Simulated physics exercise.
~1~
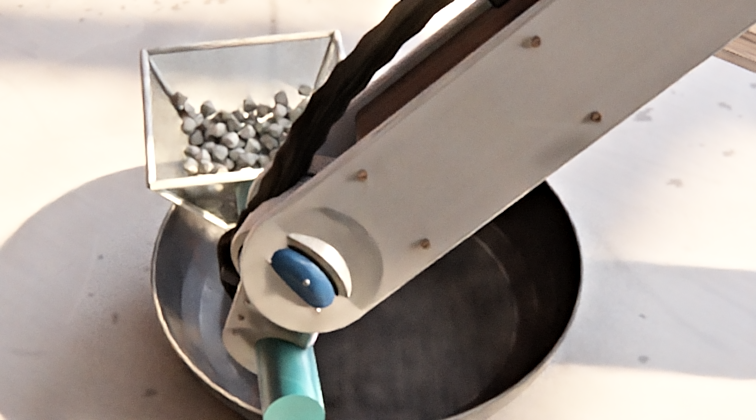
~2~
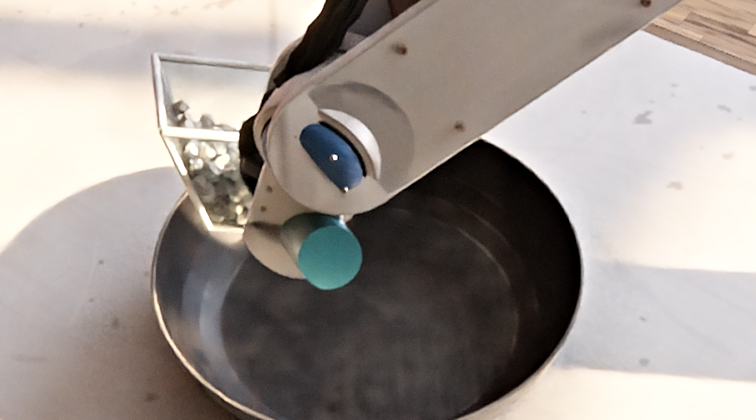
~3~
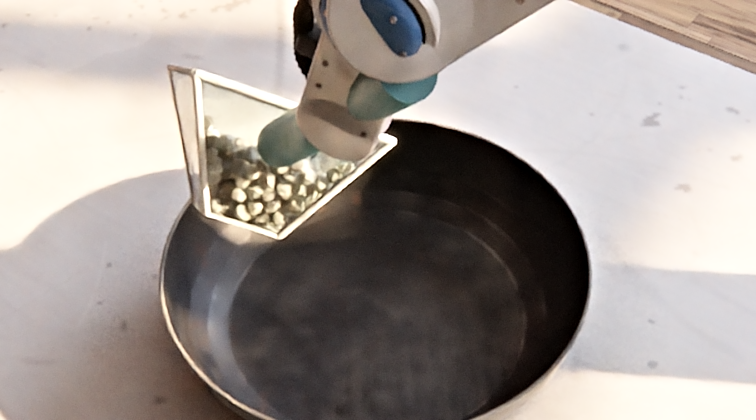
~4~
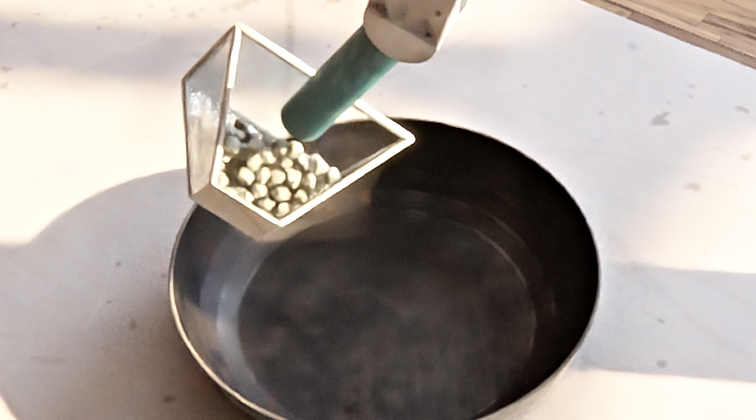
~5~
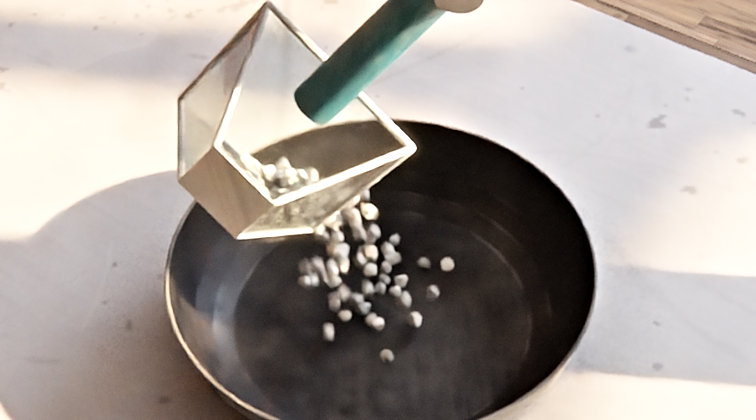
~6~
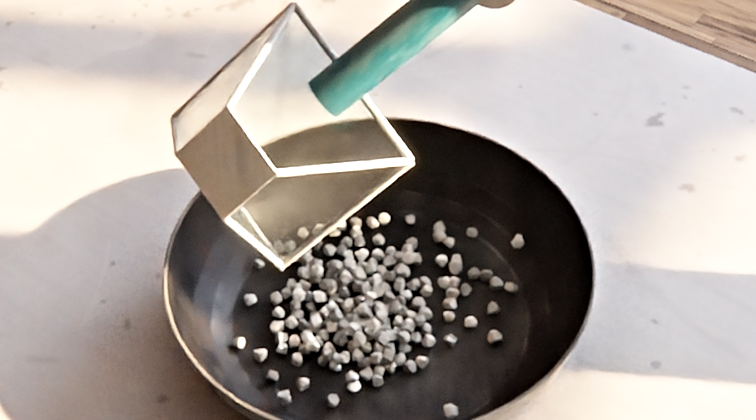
To begin with, a glass-sided container with pale metal edges, holding small grey pebble-like bits, sits at the rim of a dark round pan while a white robotic arm with a blue joint reaches across. The arm draws up toward the top, showing its teal end piece, as the container starts to tip to the right. The bits gather toward its lower edge as it tilts further. Then they spill over the lip and tumble into the pan. Finally, the container hangs steeply tipped and looks nearly empty, with the bits scattered in a loose heap across the pan.
